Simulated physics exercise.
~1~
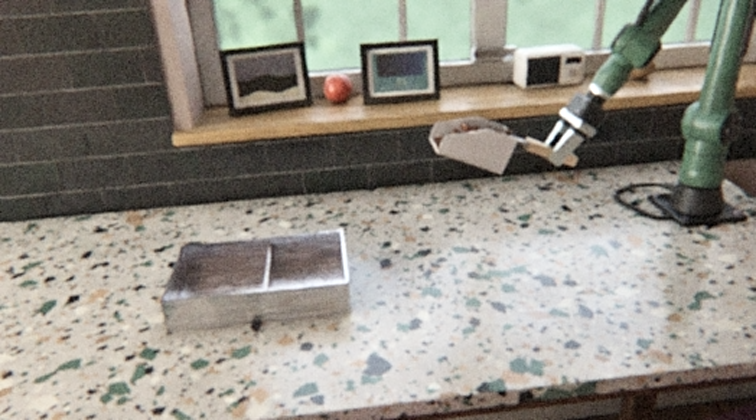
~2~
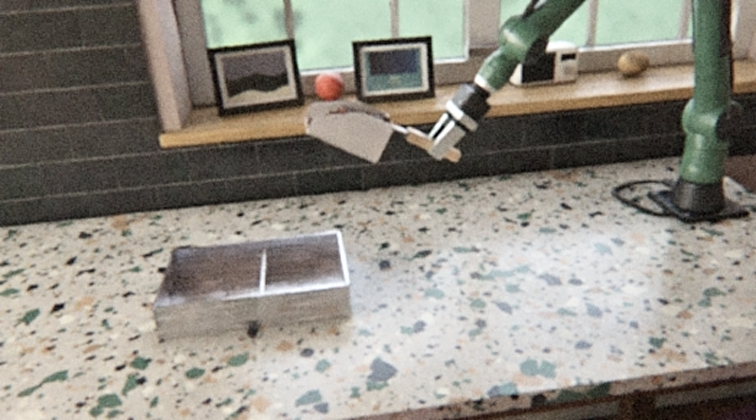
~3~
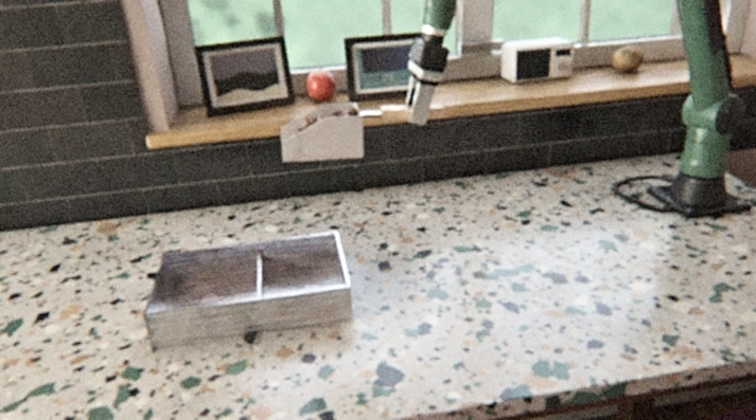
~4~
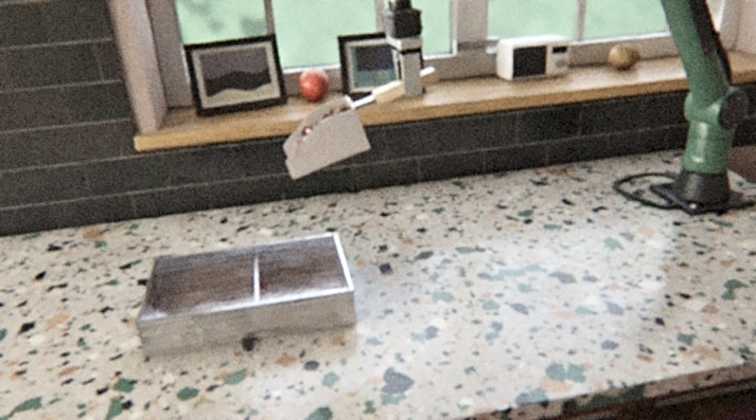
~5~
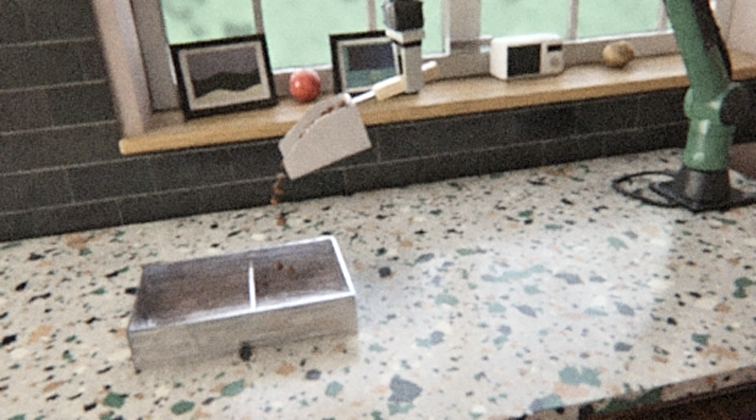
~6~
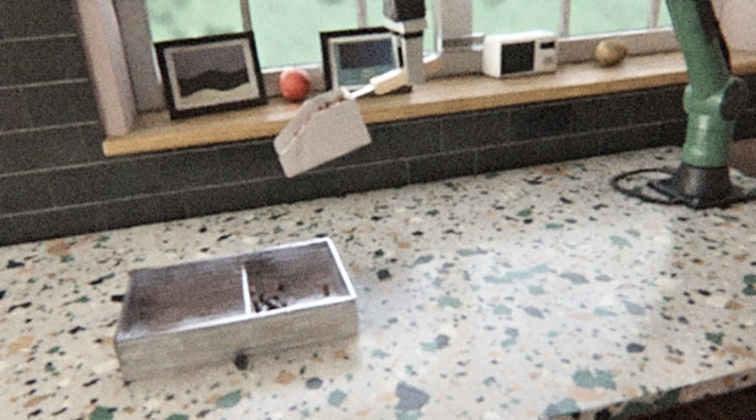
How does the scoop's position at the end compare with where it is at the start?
The scoop starts farther right, well to the right of the divided tray, and by the end it is clearly farther left, held above and behind the tray's right part.
A green robot arm carries a pale scoop left past a windowsill toward a divided grey tray on a speckled counter, then tips it, dropping some small brown pellets. A few lie in the tray's right compartment as the scoop stays tilted above.
